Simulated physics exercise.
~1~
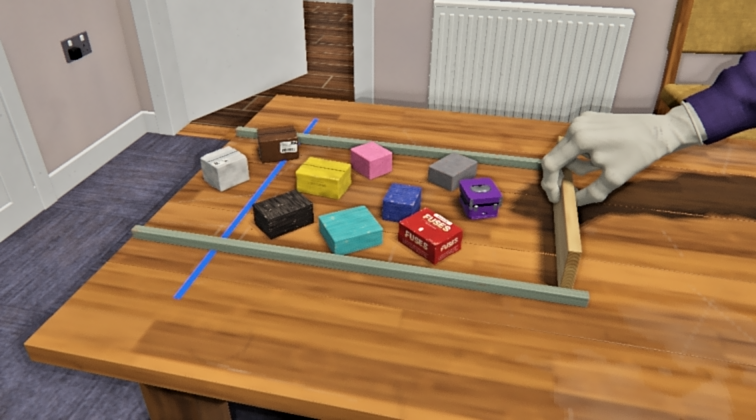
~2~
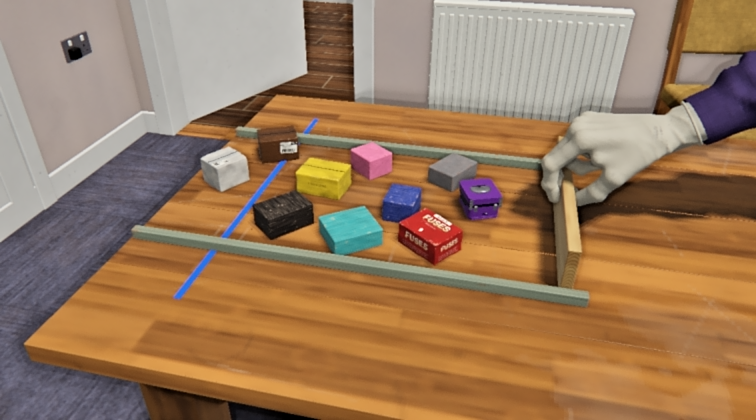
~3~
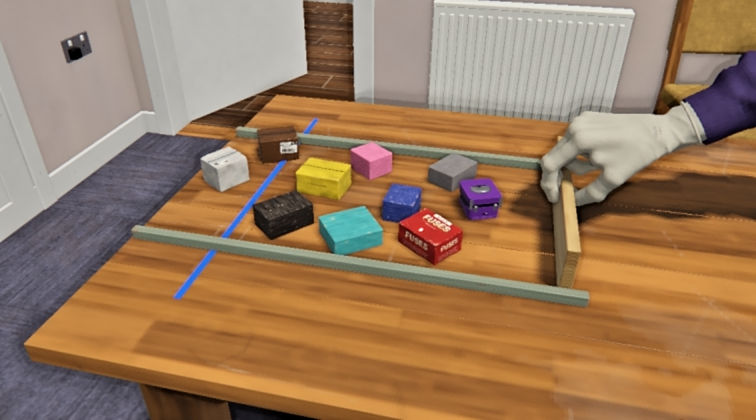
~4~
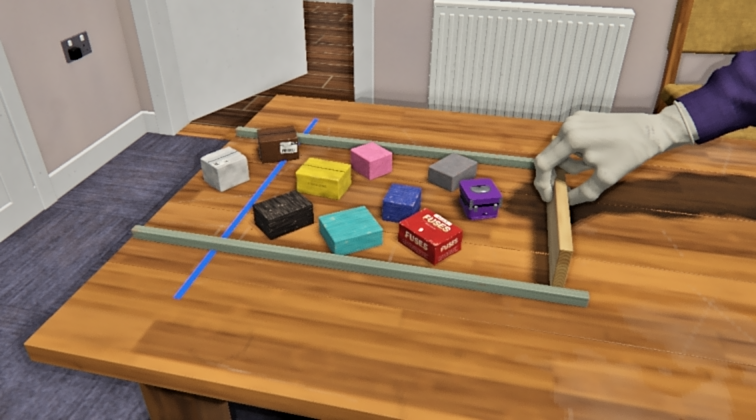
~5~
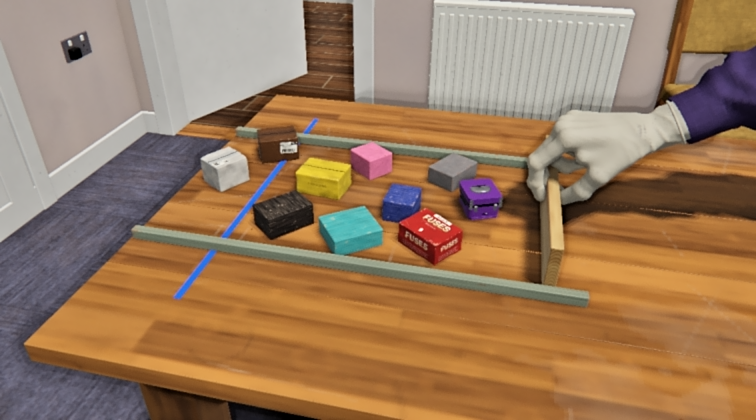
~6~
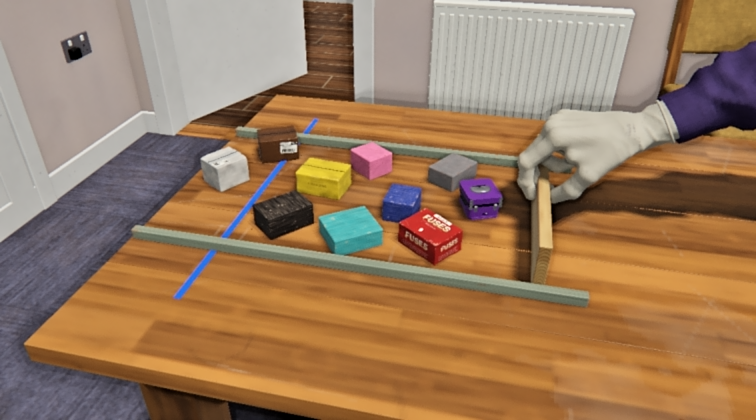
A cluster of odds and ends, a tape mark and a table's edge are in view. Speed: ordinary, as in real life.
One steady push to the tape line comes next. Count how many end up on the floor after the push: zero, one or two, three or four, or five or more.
The tally of drops is under three, yet not nought.
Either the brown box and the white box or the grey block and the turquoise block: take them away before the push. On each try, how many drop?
The count is 0 in one try and 1 in the other, in that order.
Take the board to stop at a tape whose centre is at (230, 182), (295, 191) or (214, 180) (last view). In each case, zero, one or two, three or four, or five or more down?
Lab note - count at each of the three spots: Five or more; none at all; five or over.
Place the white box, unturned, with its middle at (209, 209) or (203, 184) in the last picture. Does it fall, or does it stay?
Well, the white box is gone in the first case and is gone in the second.
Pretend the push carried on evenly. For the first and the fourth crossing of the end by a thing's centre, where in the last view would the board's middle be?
At (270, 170) for the first, at (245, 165) for the fourth.
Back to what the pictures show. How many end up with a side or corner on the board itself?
Total: 3.
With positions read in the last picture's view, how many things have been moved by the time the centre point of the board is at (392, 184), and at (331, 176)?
First position 8; second position 9.
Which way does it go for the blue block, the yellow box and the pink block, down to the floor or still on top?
Each one in turn: The blue block is spared, the yellow box is spared, the pink block is spared.
A little later, none off yet; white box at rest near (225, 169); brown box at rest near (278, 144); black block at rest near (284, 214).
When it is over, the number that fall off is one or two; down, brown box.
